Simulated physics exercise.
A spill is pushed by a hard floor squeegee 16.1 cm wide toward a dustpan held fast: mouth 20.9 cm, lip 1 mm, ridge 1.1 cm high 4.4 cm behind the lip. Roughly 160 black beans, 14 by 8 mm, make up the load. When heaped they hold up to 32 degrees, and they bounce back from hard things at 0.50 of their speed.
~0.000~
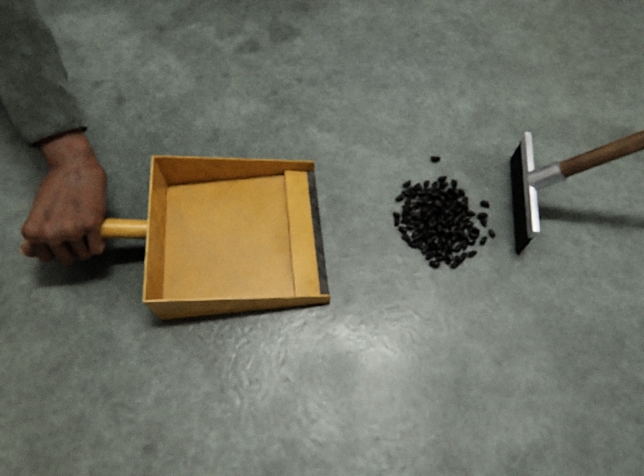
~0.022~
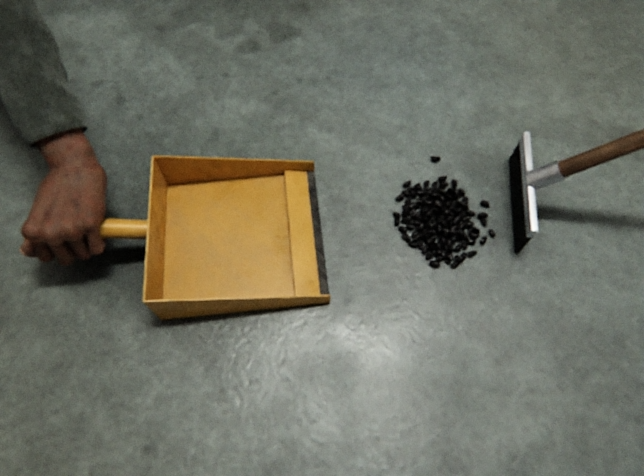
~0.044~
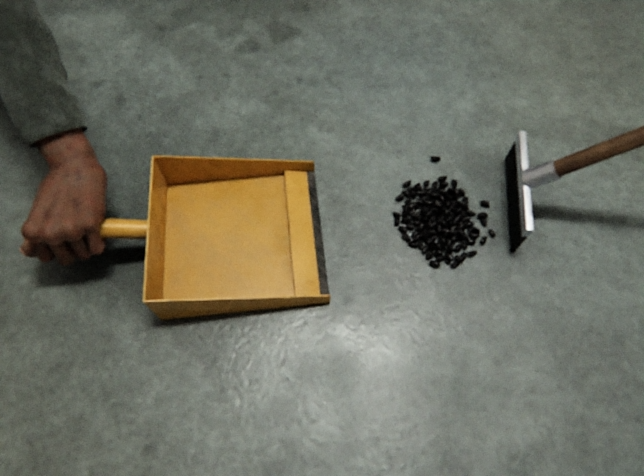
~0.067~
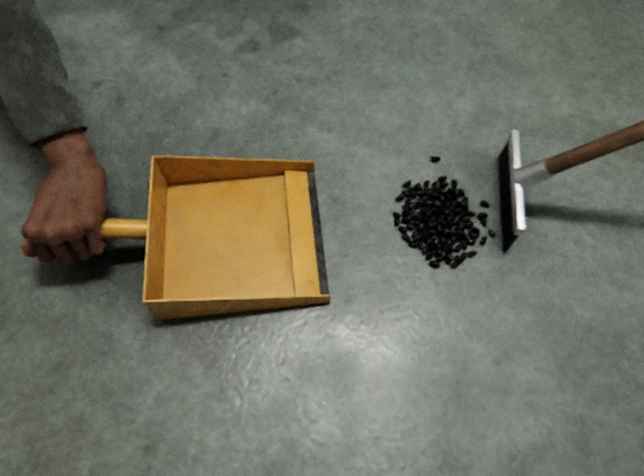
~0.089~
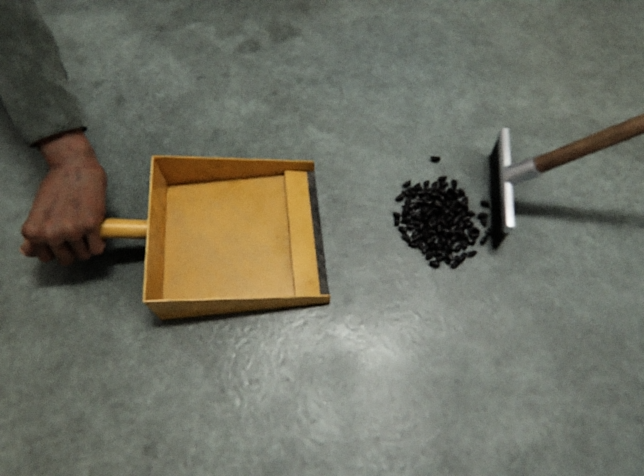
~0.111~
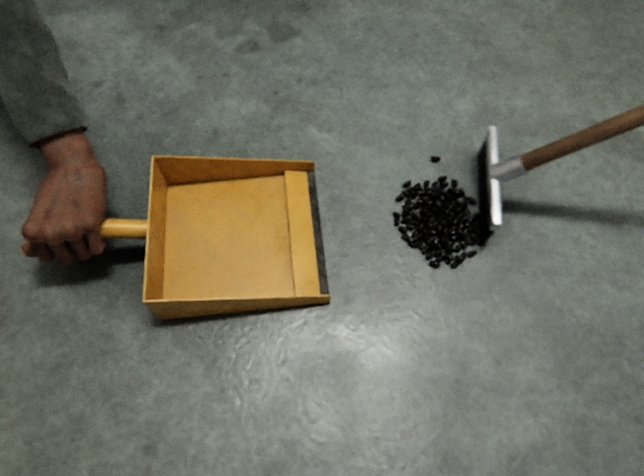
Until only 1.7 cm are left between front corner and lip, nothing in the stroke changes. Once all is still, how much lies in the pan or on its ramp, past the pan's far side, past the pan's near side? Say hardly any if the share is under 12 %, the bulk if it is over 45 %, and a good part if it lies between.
Pan - a good part, far side - a good part, near side - hardly any.
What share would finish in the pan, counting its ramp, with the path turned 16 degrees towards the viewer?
Result: Close to 40 %, ramp counted.
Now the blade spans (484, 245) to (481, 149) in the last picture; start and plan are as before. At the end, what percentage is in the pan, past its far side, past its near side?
Per cent by place - pan 55, far side 10, near side 5.
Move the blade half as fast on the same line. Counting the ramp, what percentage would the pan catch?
It would come to roughly 20 percent.
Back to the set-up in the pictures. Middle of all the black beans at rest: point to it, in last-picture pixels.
Near (320, 201).
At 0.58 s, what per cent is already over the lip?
By that time, around 30 percent.
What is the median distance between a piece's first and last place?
18 cm or thereabouts.
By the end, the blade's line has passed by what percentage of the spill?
Roughly 30 per cent of it.
After 0.25 s, middle of the blade 13 cm from the lip; 0 % over the lip, far side 5 %, near side 0 %.
After 0.35 s, middle of the blade 6 cm from the lip; 0 % over the lip, far side 15 %, near side 0 %.
After 0.58 s, middle of the blade 4 cm from the lip; 30 % over the lip, far side 20 %, near side 0 %.
In the end, at 3.0 s, pan 30 %, far side 20 %, near side 0 %, in front of the lip or behind the blade 50 %.
